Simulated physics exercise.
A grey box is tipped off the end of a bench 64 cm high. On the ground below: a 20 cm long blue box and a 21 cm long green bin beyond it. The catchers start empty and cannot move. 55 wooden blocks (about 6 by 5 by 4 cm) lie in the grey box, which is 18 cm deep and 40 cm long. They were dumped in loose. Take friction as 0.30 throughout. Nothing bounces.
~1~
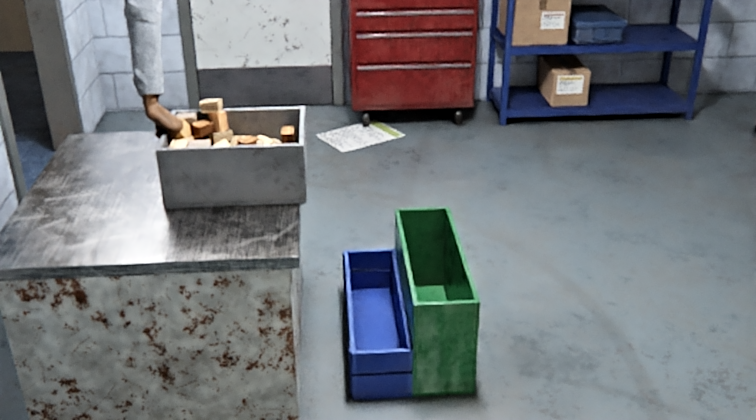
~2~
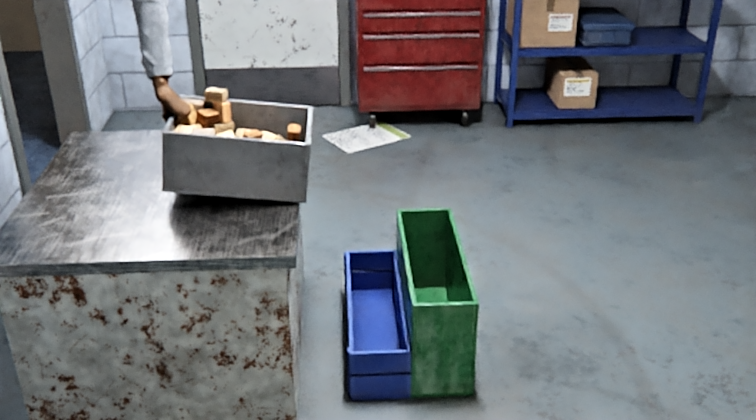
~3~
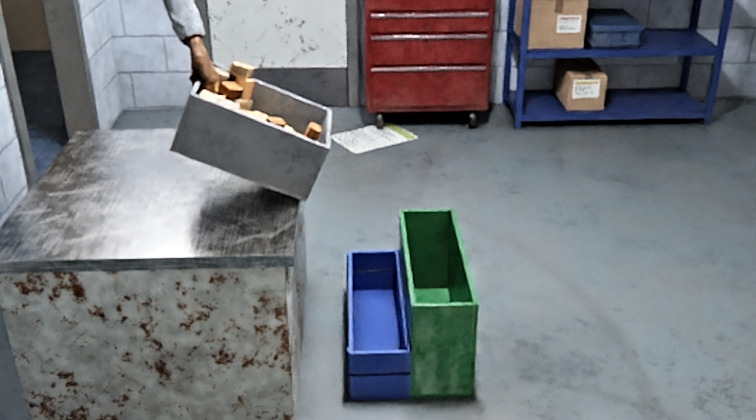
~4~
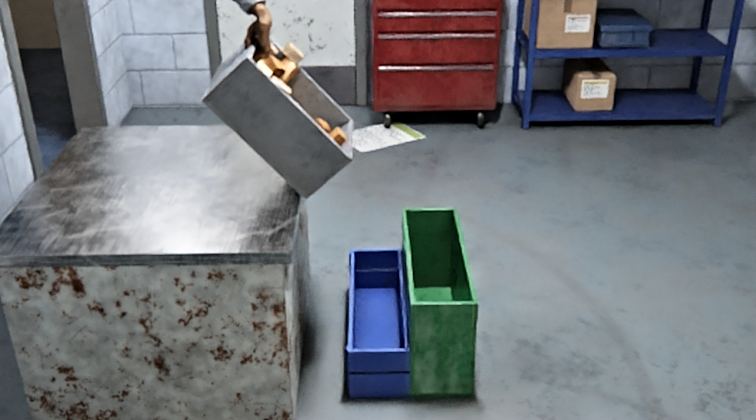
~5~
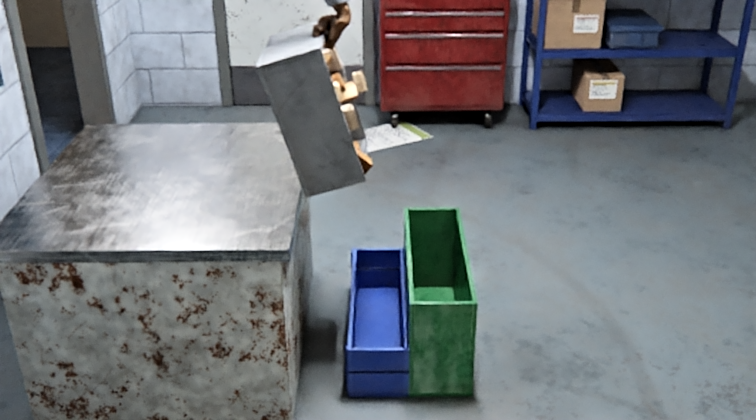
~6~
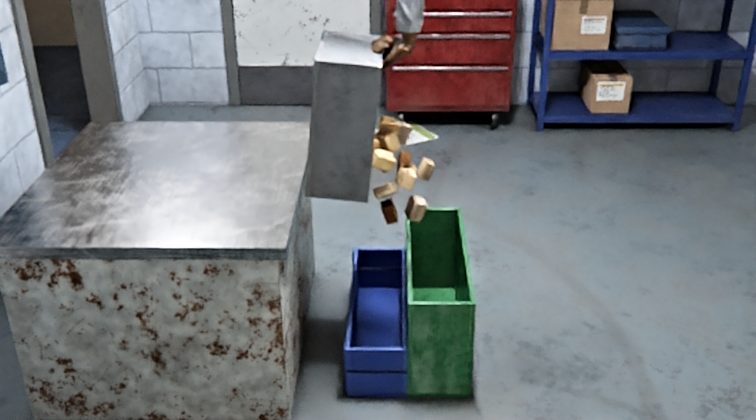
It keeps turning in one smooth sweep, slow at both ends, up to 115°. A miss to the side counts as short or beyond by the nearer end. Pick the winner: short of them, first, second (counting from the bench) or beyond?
The farther one, the green bin, gets the most.
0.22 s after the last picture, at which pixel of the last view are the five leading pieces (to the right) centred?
Around (477, 263).
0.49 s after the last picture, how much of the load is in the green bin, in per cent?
About 50 per cent.
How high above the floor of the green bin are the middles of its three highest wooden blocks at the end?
About 10 cm.
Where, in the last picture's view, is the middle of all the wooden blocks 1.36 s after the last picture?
At about (433, 329).
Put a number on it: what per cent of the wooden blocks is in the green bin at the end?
Near 55 in a hundred.
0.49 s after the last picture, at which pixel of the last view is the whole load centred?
Near (425, 314).
Then, 0.22 s after the last picture, tilt 114°; 22 still in the grey box, 13 in the green bin and 20 in the air.
Then, 0.49 s after the last picture, tilt 115°; 6 still in the grey box, 6 in the blue box, 27 in the green bin, 3 on the ground beyond the green bin and 13 in the air.
Then, 0.87 s after the last picture, tilt 115°; 16 in the blue box, 31 in the green bin, 5 on the ground beyond the green bin and 3 in the air.
Final count (1.36 s after the last picture), 19 in the blue box, 31 in the green bin and 5 on the ground beyond the green bin.
